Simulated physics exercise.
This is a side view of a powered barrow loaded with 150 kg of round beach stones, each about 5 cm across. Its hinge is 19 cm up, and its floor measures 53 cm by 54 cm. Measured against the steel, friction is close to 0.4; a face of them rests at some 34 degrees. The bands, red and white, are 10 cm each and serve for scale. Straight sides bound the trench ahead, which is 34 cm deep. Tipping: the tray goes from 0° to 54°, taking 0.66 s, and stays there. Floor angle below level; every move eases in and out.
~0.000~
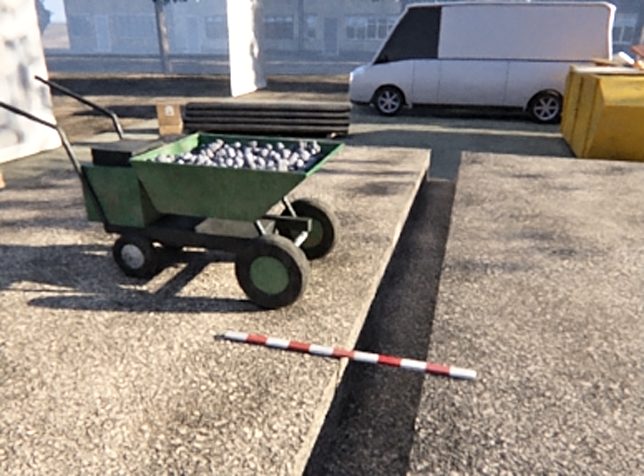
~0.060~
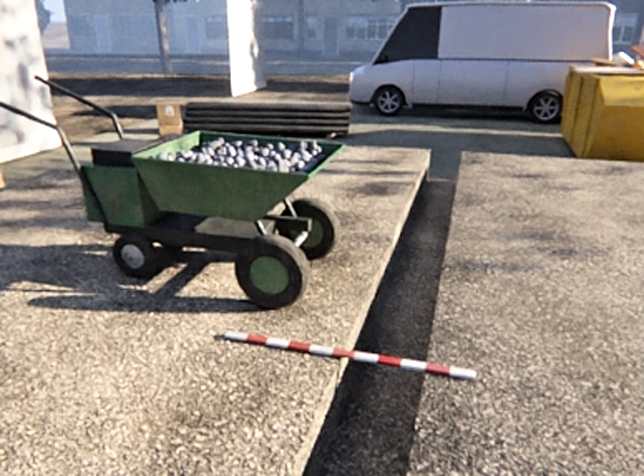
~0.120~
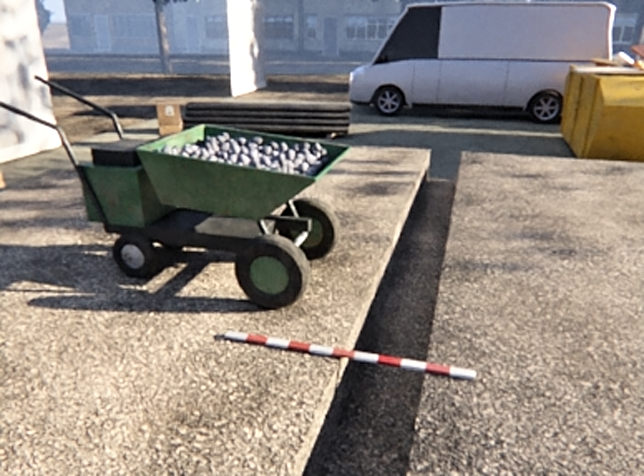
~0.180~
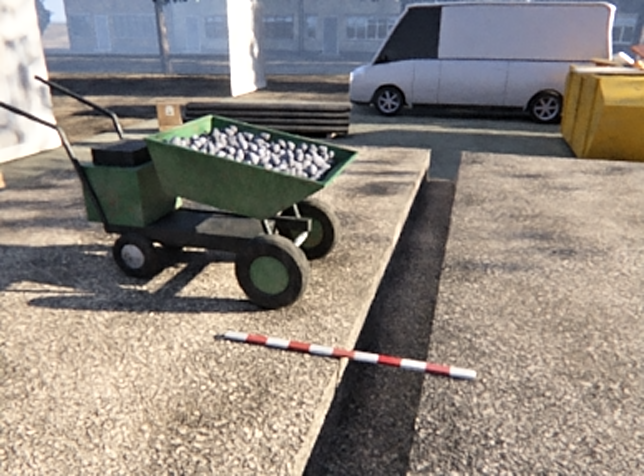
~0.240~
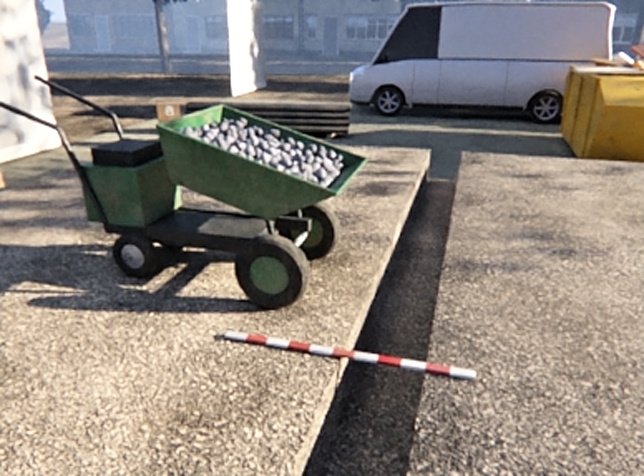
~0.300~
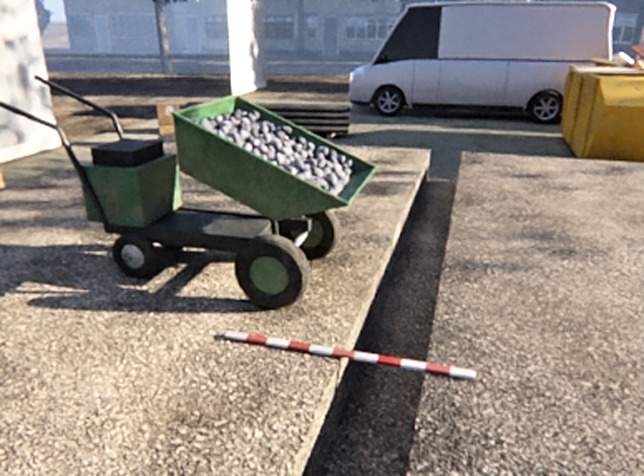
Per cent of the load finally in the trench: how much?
Approx. 55 %.
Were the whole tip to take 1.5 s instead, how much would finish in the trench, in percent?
About 70%.
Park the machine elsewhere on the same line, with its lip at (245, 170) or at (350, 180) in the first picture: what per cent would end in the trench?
From the first spot near 85, from the second near 25 per cent.
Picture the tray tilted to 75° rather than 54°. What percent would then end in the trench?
Share in trench: Approx. 55%.
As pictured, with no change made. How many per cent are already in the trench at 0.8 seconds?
15 per cent or so by then.
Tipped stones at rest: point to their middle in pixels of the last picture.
About (430, 326).
After 0.5 s the floor is at 46°; 100 % in the tray; the foremost stones are at (372, 209).
After 0.8 s the floor is at 54°; 86 % in the tray, 13 % in the trench; the foremost stones are at (439, 262).
After 1.1 s the floor is at 54°; 38 % in the tray, 22 % in the trench, 40 % past the trench; the foremost stones are at (561, 320).
After 3.1 s the floor is at 54°; 0 % in the tray, 55 % in the trench, 45 % past the trench; the foremost stones are past the picture's edge.
